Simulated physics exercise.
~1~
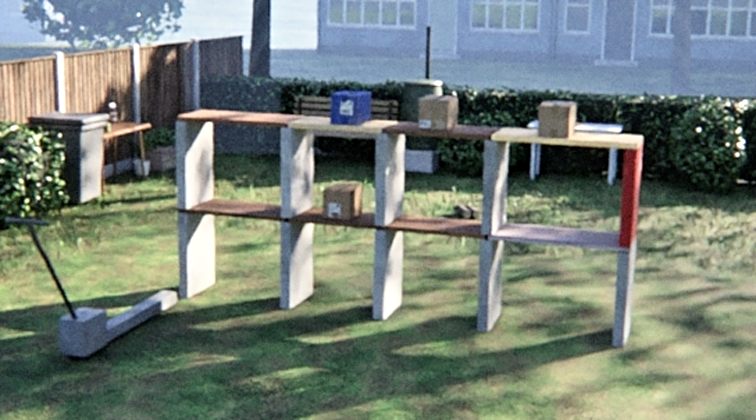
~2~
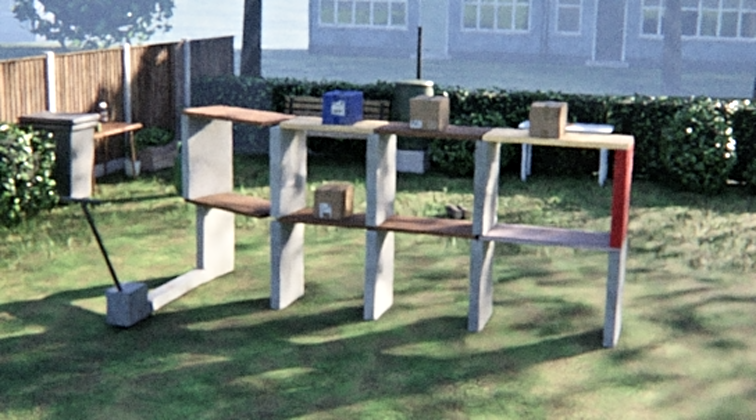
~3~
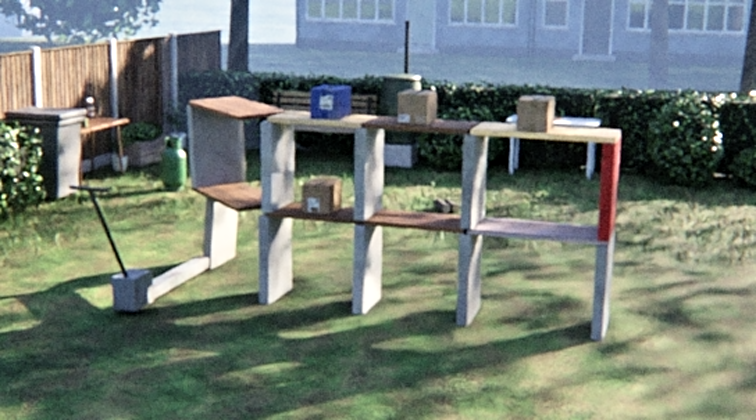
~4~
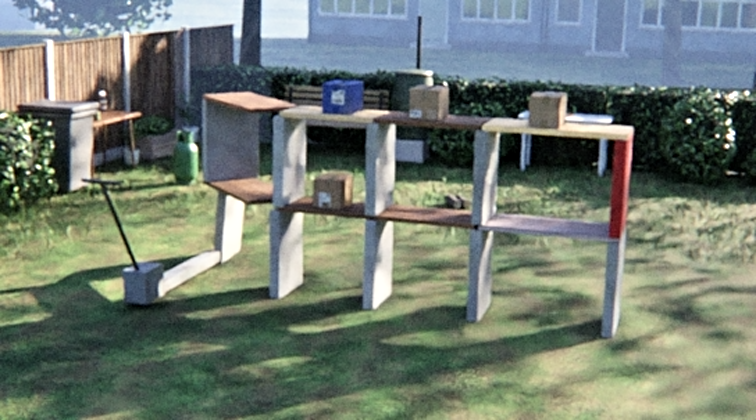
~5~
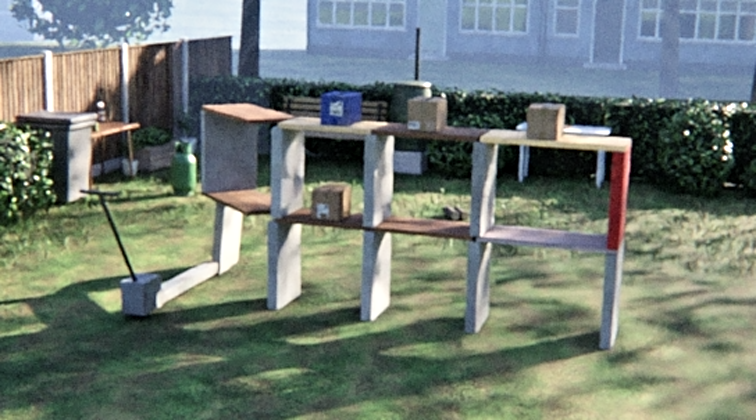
A low grey floor jack with a long dark handle pushes at the foot of the left end upright of a two-tier row of boards on pale blocks, seen from slightly above by a gently swaying camera in a sunny, fenced garden. A blue carton and two brown ones sit on top, another brown one sits below, and a red upright stands at the right. The jack slides right, shoving the lower left block inward and twisting the end bay. Then the jack stops. The blocks stay upright, the boards stay up, and the cartons keep their places.
